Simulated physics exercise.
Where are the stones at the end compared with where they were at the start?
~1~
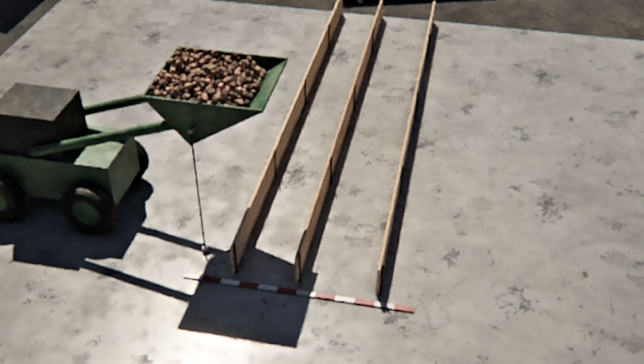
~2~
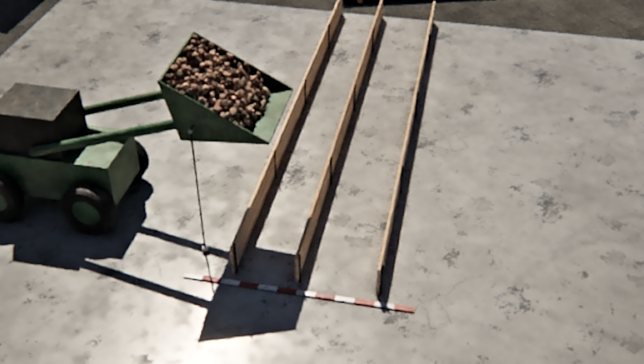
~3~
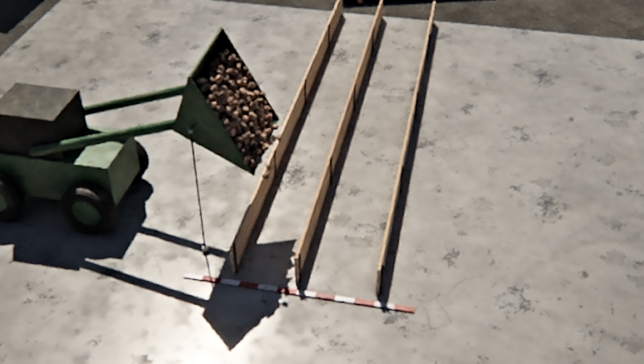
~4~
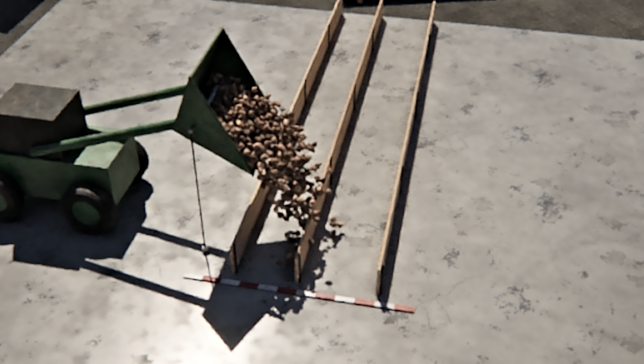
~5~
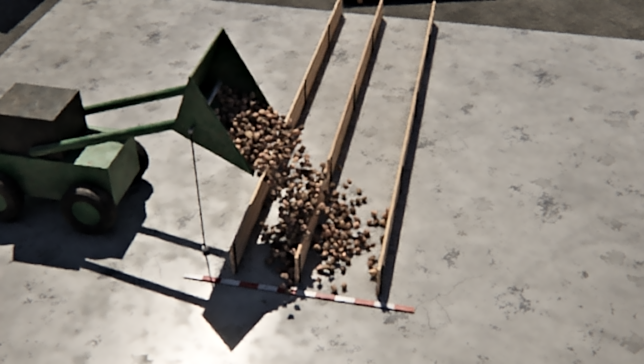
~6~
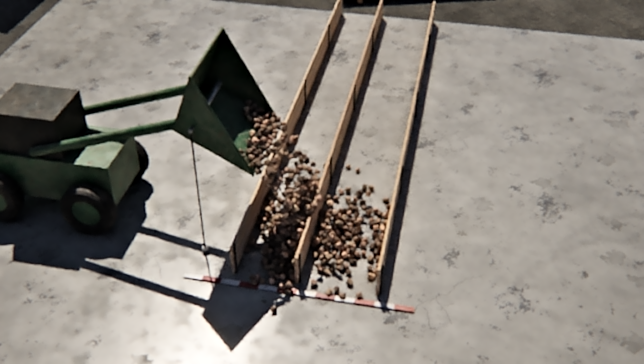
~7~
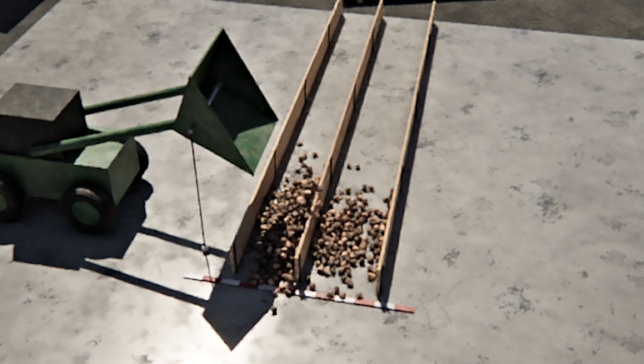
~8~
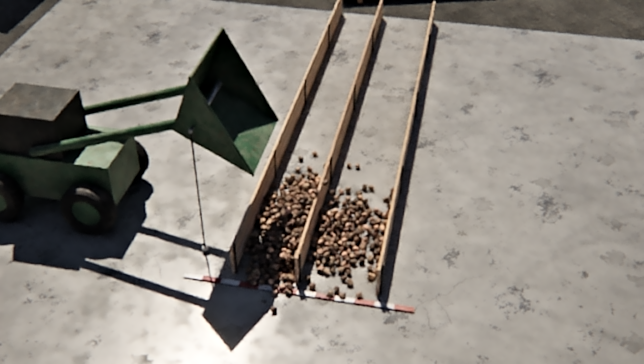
At the start the stones are heaped in the loader's raised green bucket. By the end they lie on the floor, lower and further right, spread across the two bays between the boards.
